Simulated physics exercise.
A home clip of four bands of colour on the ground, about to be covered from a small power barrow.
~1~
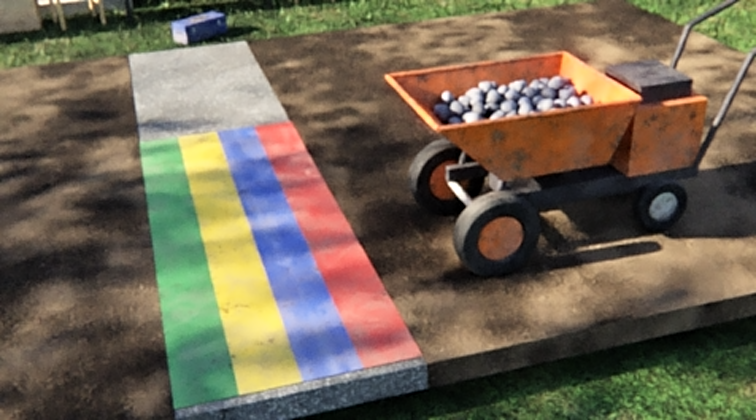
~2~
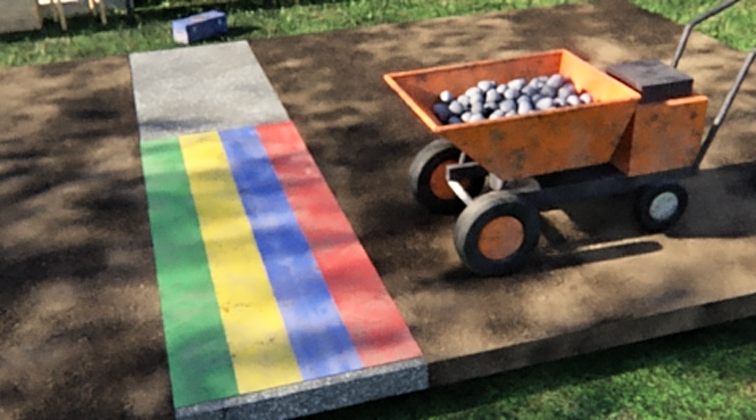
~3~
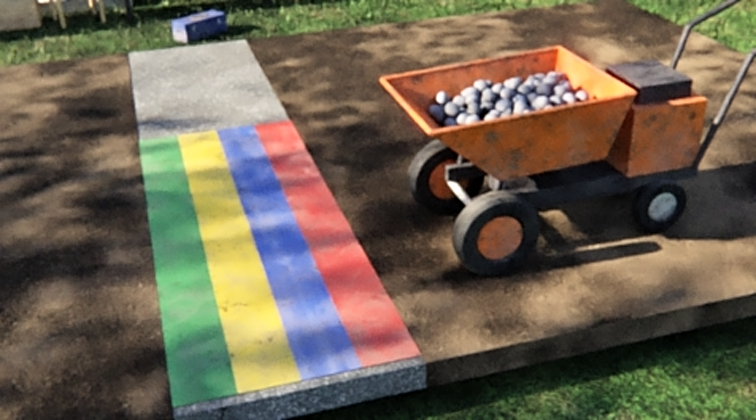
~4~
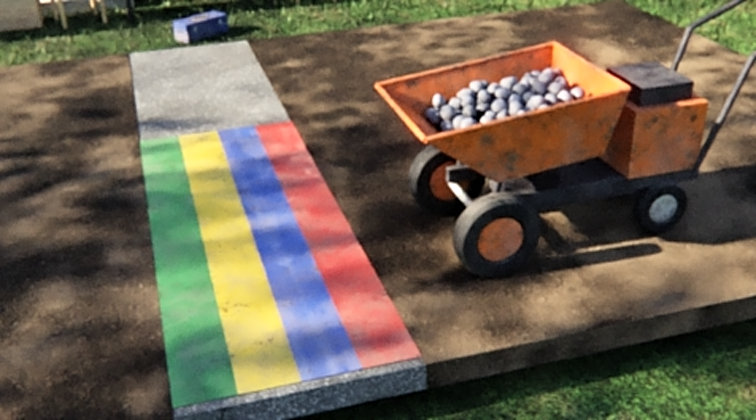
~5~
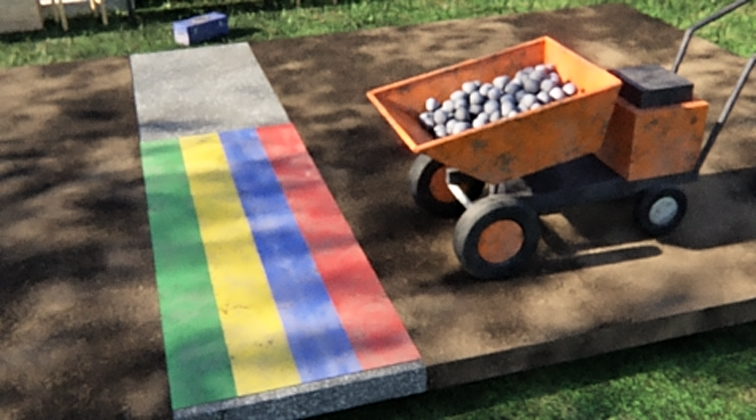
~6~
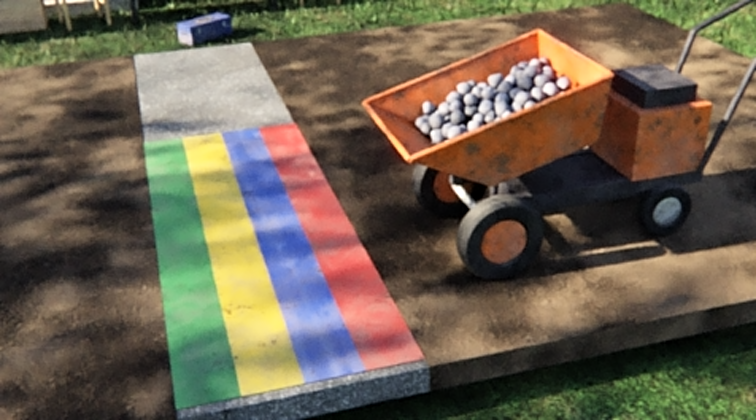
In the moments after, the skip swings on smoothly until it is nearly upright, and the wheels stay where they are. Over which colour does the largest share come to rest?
Most covered: The blue band.
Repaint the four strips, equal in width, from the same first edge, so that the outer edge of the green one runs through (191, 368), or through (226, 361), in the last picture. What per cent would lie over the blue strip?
First some 30, then 30 per cent.
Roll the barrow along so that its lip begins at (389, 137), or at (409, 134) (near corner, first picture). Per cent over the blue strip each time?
Roughly 20 per cent, and 30 per cent.
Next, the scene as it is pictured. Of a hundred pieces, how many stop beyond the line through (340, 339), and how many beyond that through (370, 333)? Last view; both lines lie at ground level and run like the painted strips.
In turn 50 and 70 in a hundred.
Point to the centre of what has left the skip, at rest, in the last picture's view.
At about (292, 267).
Soon after the last picture, skip tipped steeply; all in the skip.
A little later, skip tipped steeply; about two thirds in the skip; a small part over the red strip; about a quarter over the blue strip; a stray few over the yellow strip.
Later still, skip tipped right over; about a quarter in the skip; about a quarter over the red strip; about a third over the blue strip; about a quarter over the yellow strip; a small part over the green strip; a stray few off the paint.
By the end, skip tipped right over; about a quarter in the skip; about a quarter over the red strip; about a third over the blue strip; about a quarter over the yellow strip; a small part over the green strip; a stray few off the paint.
